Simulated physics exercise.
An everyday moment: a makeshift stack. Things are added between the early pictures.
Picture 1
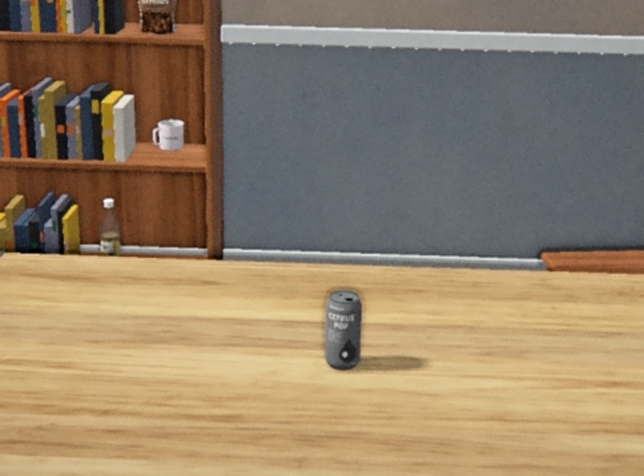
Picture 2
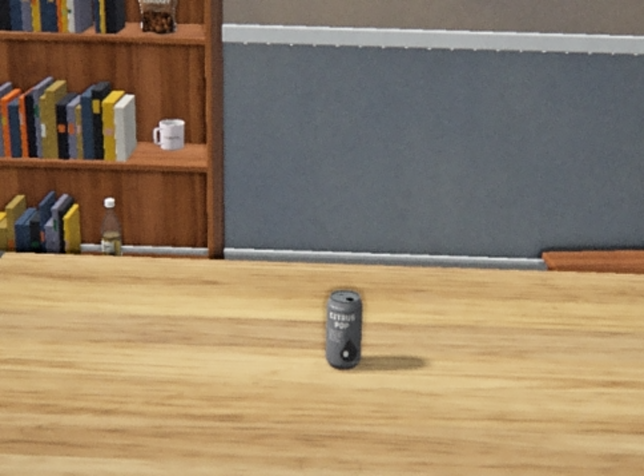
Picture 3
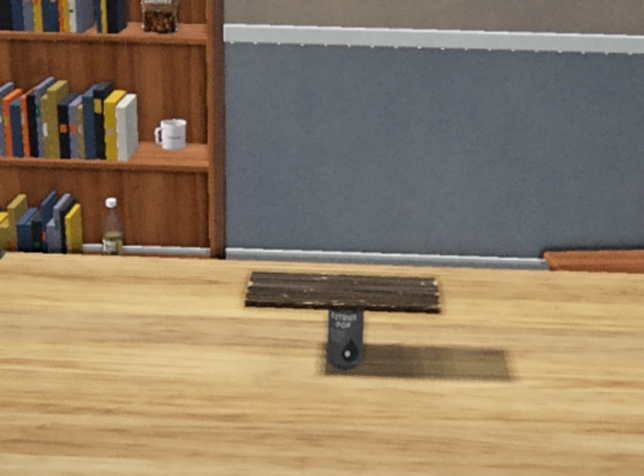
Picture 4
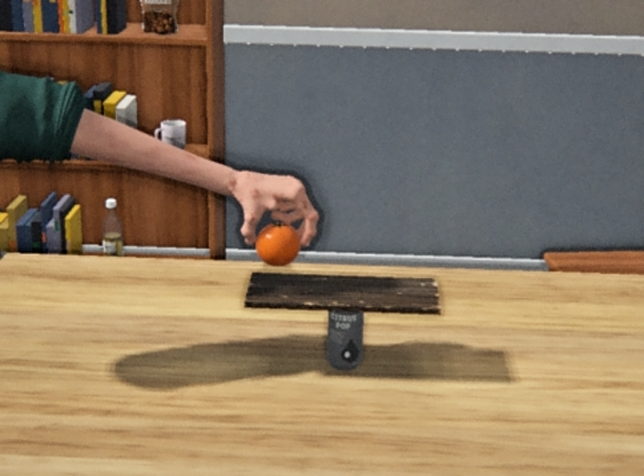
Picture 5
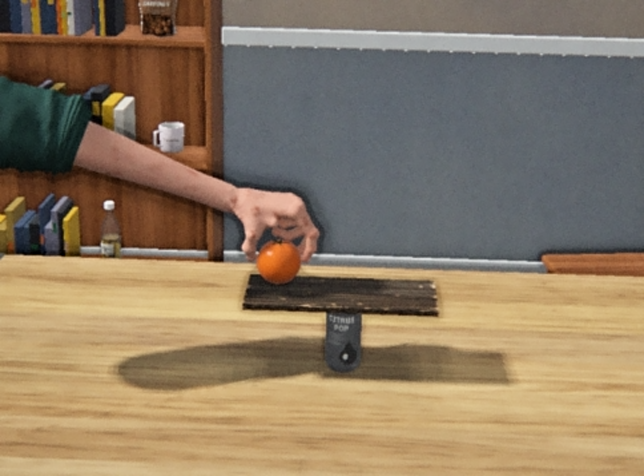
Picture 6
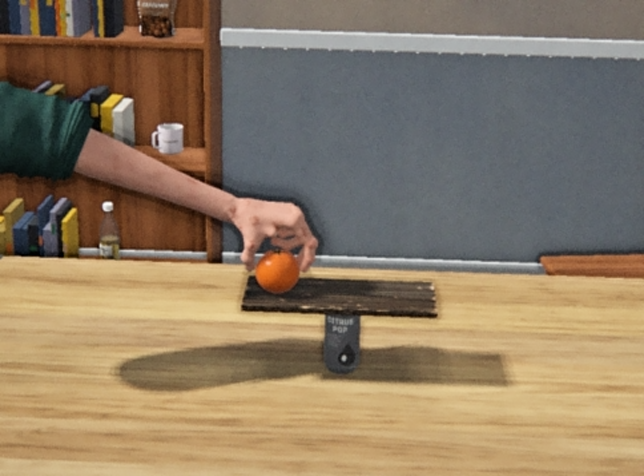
A hand lowered an orange tomato onto the left side of a dark board, which had appeared balanced across a small gray can on the wooden table, and kept holding it there.
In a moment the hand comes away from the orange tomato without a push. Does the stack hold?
In the end the stack comes apart.
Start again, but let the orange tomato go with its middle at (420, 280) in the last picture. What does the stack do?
Then it gives way.
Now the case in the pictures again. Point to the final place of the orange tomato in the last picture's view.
Around (232, 345).
Then, 0.30 s on from there, orange tomato now fallen; black board turned 34° from how it was put.
Then, 0.40 s on from there, black board turned 64° from how it was put.
Then, 0.50 s on from there, black board turned 69° from how it was put.
Then, 1.10 s on from there, black board turned 49° from how it was put.
In the end, fallen, orange tomato; toppled in the stack, black board; grey can unmoved. At the end, from the last picture's camera, orange tomato near (232, 346). The stack gives way.
